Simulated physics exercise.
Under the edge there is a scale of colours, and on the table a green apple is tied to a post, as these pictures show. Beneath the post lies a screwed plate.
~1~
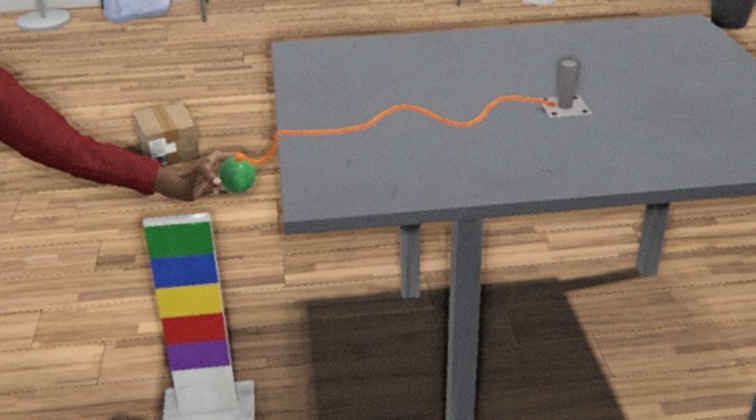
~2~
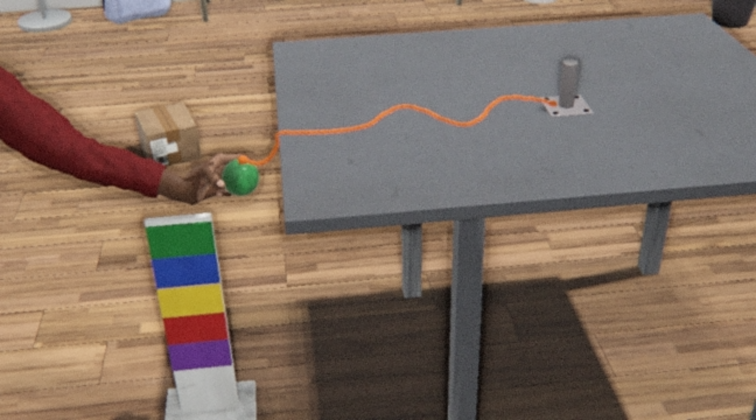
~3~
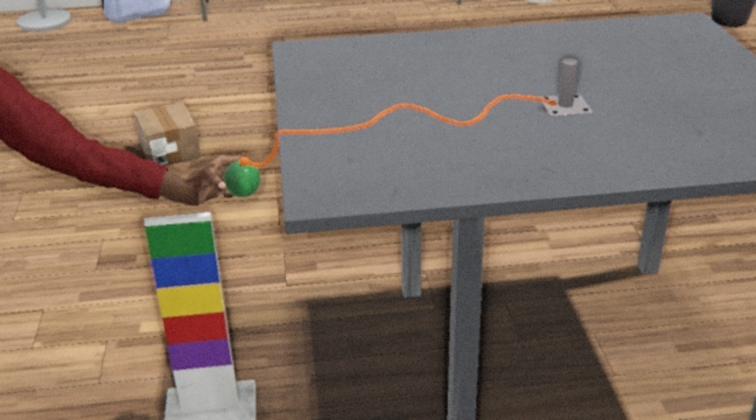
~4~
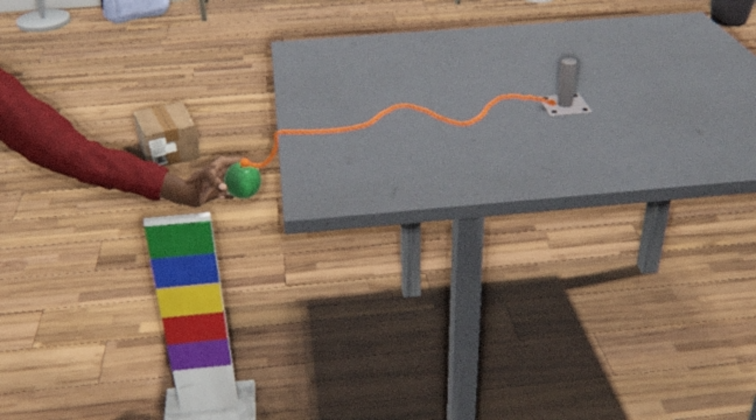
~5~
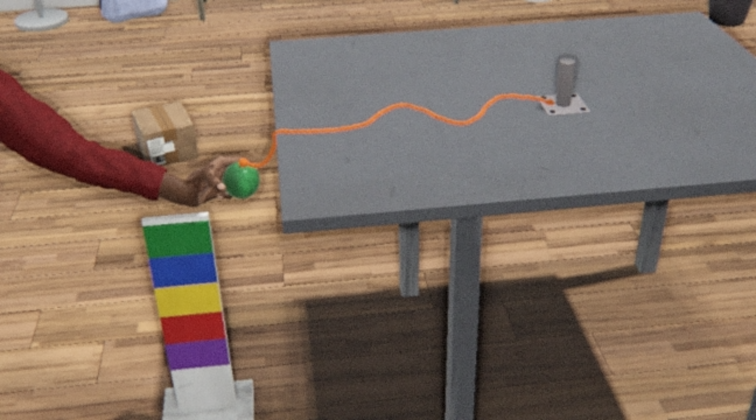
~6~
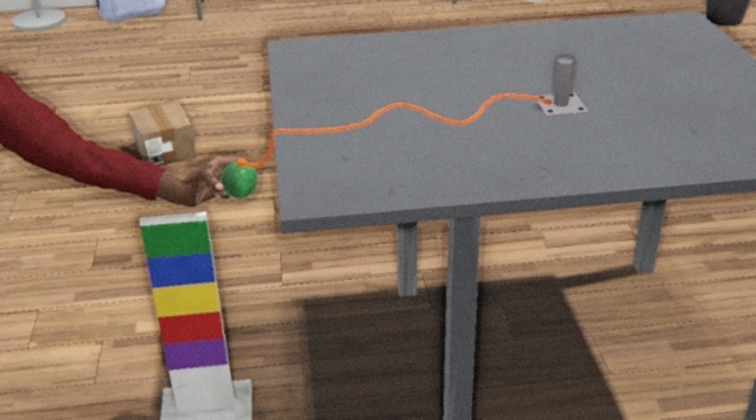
A hand in a red sleeve held a green apple beside the table's left edge, its wavy orange cord running to a post above a colour scale, and everything stayed almost perfectly still throughout.
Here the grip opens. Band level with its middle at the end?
Blue band.
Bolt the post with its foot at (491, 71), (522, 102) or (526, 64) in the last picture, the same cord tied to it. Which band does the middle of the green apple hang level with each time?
Answer, in order: Yellow, yellow, blue.
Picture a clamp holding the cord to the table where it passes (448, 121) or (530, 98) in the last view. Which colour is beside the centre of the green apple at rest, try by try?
First try green, second try blue.
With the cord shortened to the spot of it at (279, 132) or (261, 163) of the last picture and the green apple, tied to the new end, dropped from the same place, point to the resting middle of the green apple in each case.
First (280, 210), then (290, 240).
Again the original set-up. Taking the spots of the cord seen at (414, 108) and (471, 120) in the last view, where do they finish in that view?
Near (363, 119) and (435, 113).
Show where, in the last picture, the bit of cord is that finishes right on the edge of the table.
(347, 128), give or take.
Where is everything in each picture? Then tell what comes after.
The first frame shows green apple (237, 175); green (179, 242); blue (184, 272); yellow (189, 302); red (194, 330); purple (199, 357).
The second frame shows green apple (241, 177); cord through (520, 98) (480, 119) (424, 111) (373, 123) (296, 133).
The third frame shows green apple (242, 179).
The fourth frame shows green apple (243, 180); cord through (519, 97) (479, 118) (423, 110) (371, 122) (295, 132).
The fifth frame shows green apple (241, 180).
The sixth frame shows green apple (239, 180); cord through (515, 96) (475, 118) (419, 109) (368, 122) (291, 132).
A little later, apple near (259, 256); level with blue.
Next, apple near (310, 248); level with blue.
Later still, apple near (287, 257); level with blue.
When it is over, apple near (280, 257); level with blue. The blue one.
